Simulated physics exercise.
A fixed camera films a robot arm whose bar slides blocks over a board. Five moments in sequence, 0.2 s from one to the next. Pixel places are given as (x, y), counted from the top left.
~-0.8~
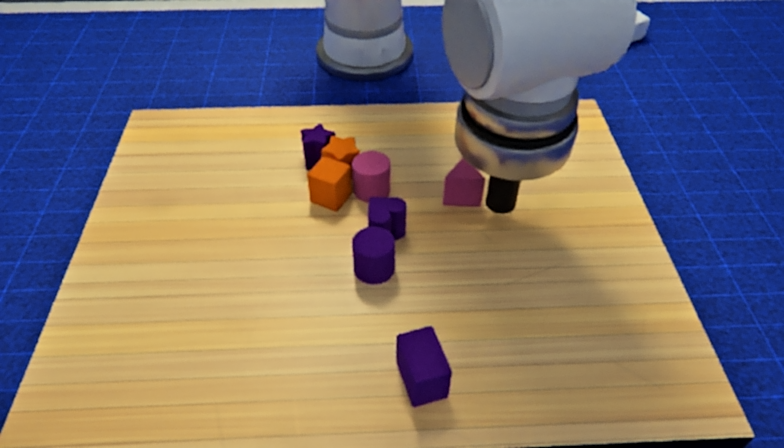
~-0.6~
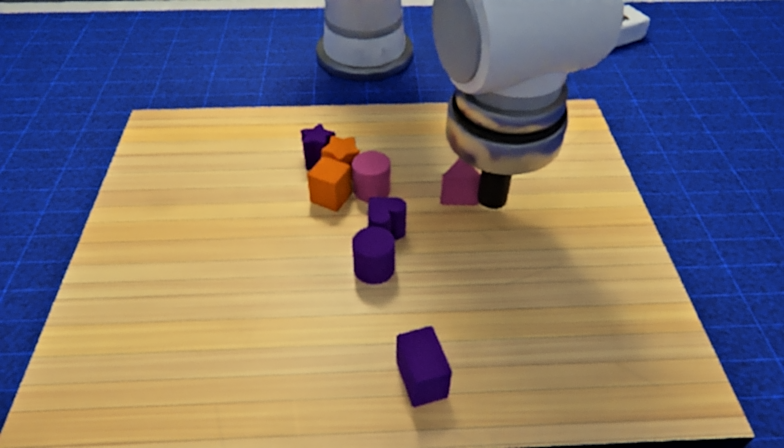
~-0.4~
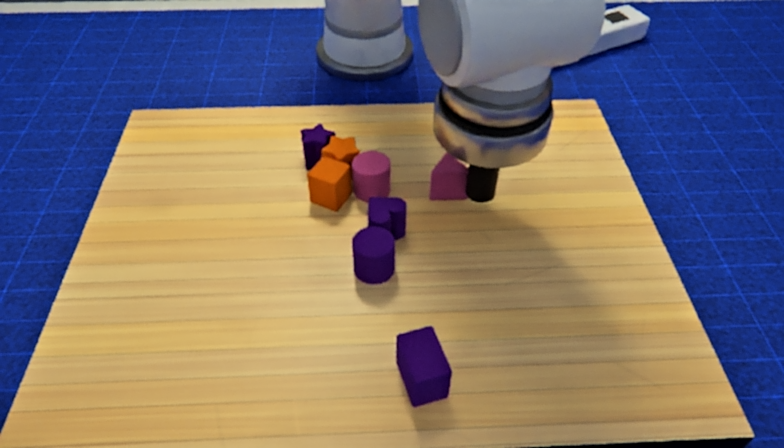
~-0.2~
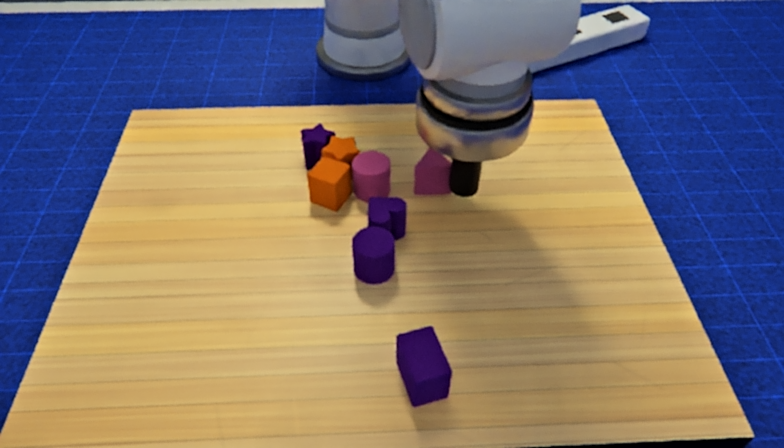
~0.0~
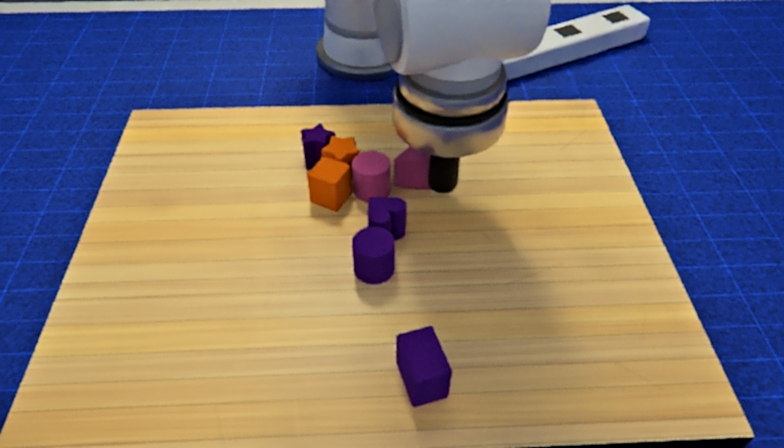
A robot arm pushes the pink triangle block left across the wooden board toward the pink cylinder.
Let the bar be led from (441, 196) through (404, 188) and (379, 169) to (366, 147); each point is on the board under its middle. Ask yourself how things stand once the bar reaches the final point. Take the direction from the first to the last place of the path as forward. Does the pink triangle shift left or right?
Out to the right.
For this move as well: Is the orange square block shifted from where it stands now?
Yes
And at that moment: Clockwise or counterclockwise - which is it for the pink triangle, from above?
Clockwise from above.
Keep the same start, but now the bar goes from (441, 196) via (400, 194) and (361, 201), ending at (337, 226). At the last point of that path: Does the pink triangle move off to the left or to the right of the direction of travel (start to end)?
Right-hand side.
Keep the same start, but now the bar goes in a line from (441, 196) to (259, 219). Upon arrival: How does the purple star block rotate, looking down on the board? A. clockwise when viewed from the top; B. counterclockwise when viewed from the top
B.
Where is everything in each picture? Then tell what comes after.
Tip of the bar (501, 204), middles of tops, purple star block (317, 133), orange square block (329, 169), orange star block (341, 146), pink cylinder (371, 162), pink triangle (465, 170), in the first frame.
Bar (492, 199), pink triangle (462, 169), in the second frame.
Bar (480, 193), pink triangle (450, 164), in the third frame.
Bar (464, 188), pink triangle (434, 159), in the fourth frame.
Bar (443, 184), purple star block (317, 133), orange square block (329, 169), orange star block (341, 146), pink cylinder (371, 162), pink triangle (415, 153), in the fifth frame.
On the path given first. One third of the way, bar (403, 175); pink triangle (390, 140), turned 45° clockwise.
Two thirds of the way, bar (379, 156); purple star block (314, 132); orange square block (319, 172); orange star block (337, 143); pink cylinder (356, 160); pink triangle (383, 125), turned 115° clockwise.
At the end, bar (366, 134); purple star block (314, 132); orange square block (319, 172); orange star block (337, 143); pink cylinder (356, 160); pink triangle (381, 108), turned 160° clockwise.
